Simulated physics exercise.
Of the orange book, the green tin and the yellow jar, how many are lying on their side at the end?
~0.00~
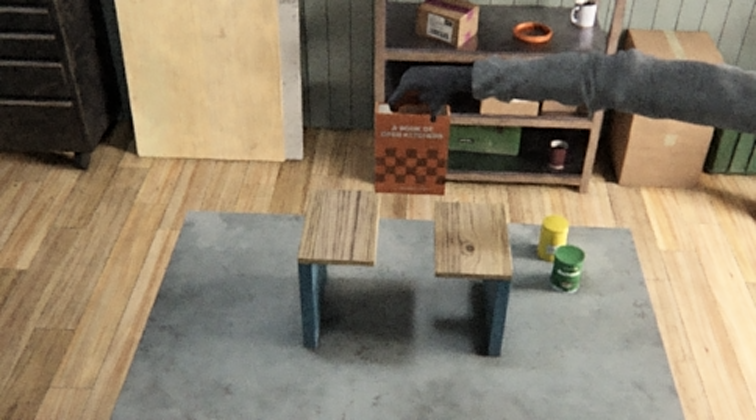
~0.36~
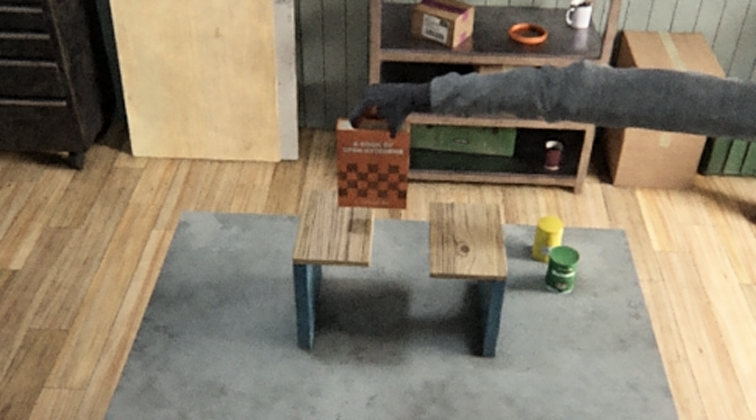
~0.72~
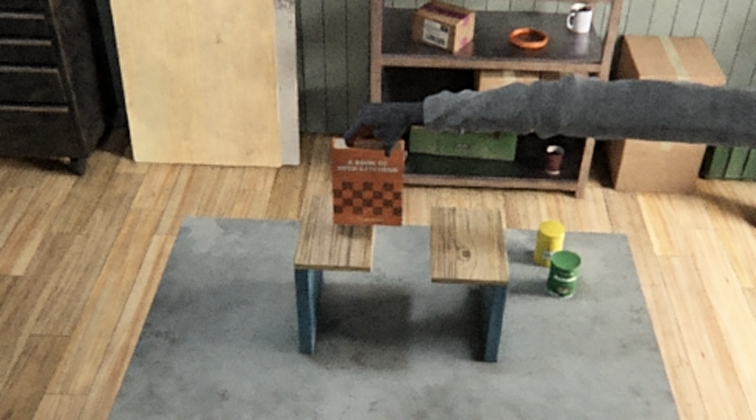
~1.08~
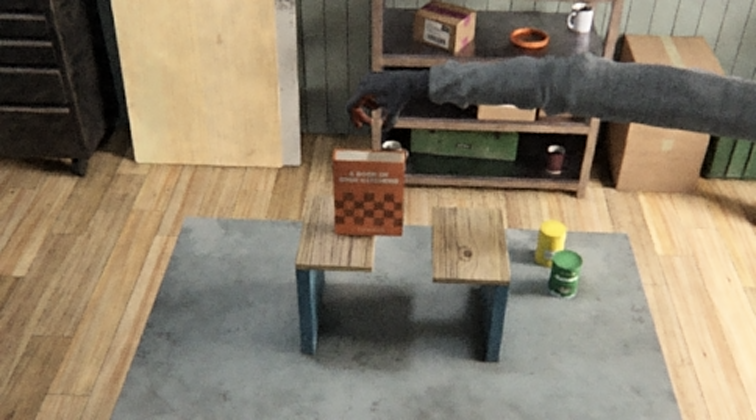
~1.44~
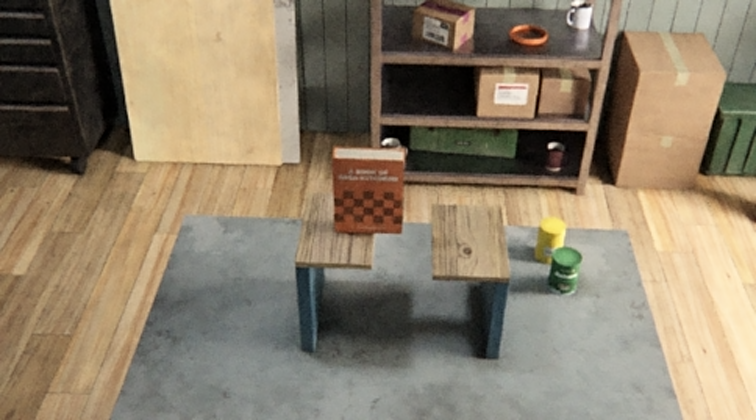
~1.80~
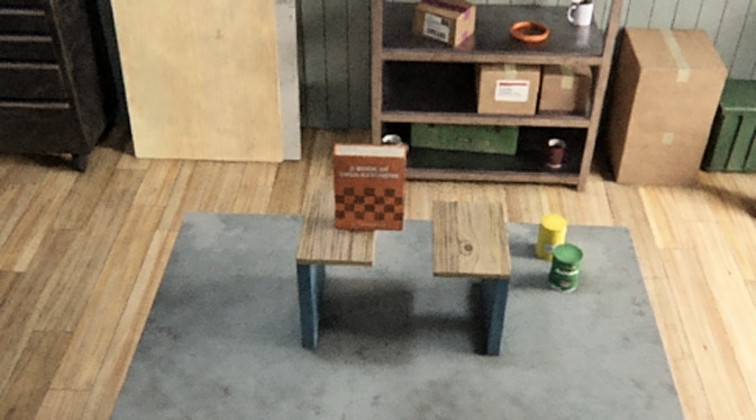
None of them are. The orange book, the green tin and the yellow jar are all still upright.
Workshop floor with a gloved hand moving an orange book left, releasing it upright atop wooden ledges and withdrawing, the book staying put.
